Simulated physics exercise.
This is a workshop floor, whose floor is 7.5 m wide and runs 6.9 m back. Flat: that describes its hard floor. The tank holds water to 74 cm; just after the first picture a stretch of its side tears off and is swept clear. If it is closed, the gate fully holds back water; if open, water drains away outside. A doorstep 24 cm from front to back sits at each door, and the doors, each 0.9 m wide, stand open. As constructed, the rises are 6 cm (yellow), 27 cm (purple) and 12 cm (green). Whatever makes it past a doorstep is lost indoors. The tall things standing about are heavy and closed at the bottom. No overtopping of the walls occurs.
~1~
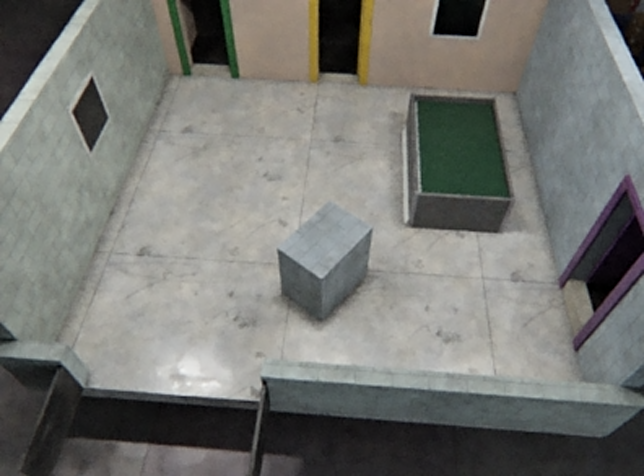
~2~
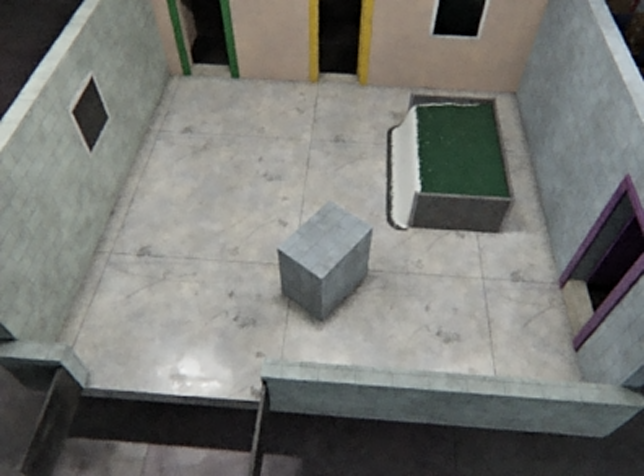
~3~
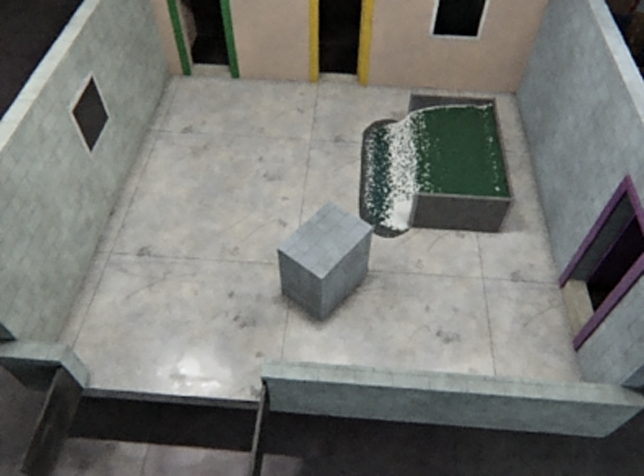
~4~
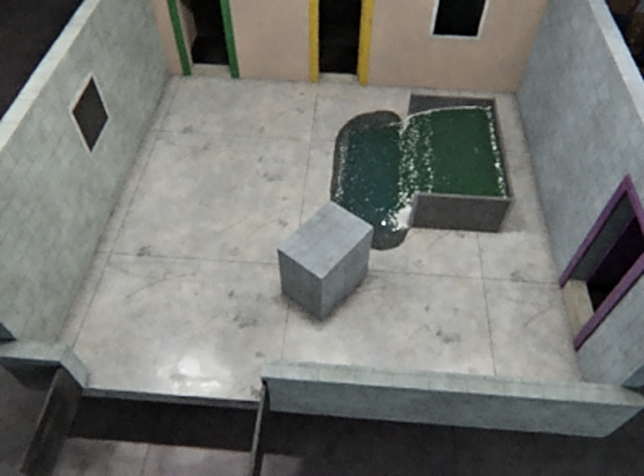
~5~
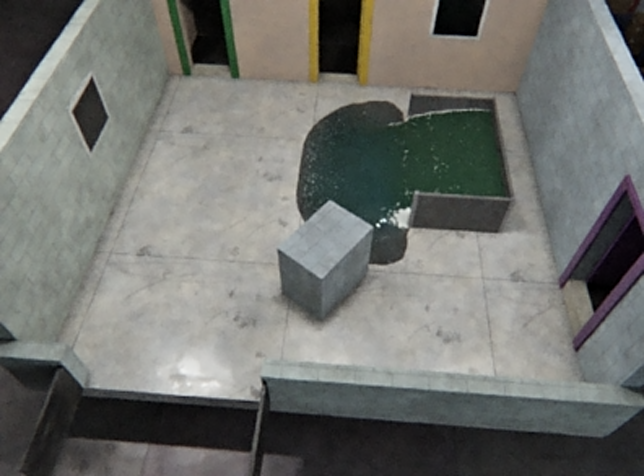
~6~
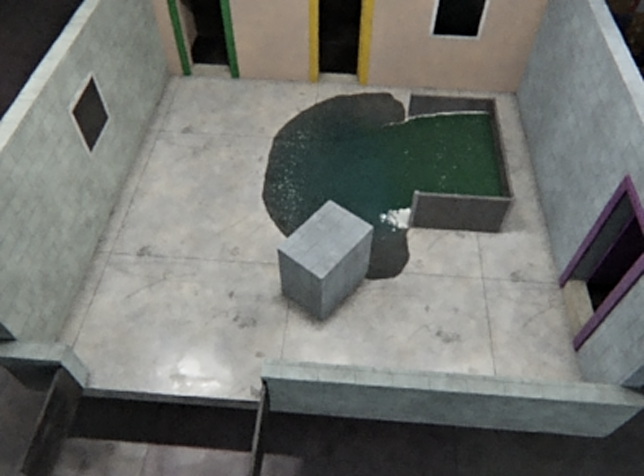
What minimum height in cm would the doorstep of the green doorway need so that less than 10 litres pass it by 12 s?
22 cm.
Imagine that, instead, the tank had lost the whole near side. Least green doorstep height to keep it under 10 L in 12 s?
That way, roughly 6.5 cm.
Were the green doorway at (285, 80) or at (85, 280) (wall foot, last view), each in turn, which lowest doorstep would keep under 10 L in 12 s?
In turn: About 10.0 cm, about 14.0 cm.
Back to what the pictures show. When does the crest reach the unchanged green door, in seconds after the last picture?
Around 2.8 seconds.
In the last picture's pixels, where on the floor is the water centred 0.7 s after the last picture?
My guess is close to (358, 170).
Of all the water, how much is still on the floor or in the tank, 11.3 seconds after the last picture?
I'd say near 72 per cent is still there.
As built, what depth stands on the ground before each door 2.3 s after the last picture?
Yellow door 6 cm, purple door 0 cm, green door 19 cm.
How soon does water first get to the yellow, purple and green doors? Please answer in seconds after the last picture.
Yellow: 0.3 s; purple: 9.5 s; green: 1.1 s.
Then, 0.7 s after the last picture water covers 45 % of the floor, deepest (24 cm) near (404, 207); it has not reached the green door.
Then, 2.3 s after the last picture water covers 60 % of the floor, deepest (34 cm) near (168, 80); 19 cm at the green door, 4 litres in over its 12 cm doorstep.
Then, 11.3 s after the last picture water covers 100 % of the floor, deepest (8 cm) near (529, 405); 3 cm at the green door, 65 litres in over its 12 cm doorstep.
At the green door as built, the water peaked near 25 cm, 2.7 s after the last picture.
With a doorstep of 18.5 cm, 22 litres would have come in within the 12 s; with 25 cm, 5 litres. So under 10 litres takes about 22 cm.
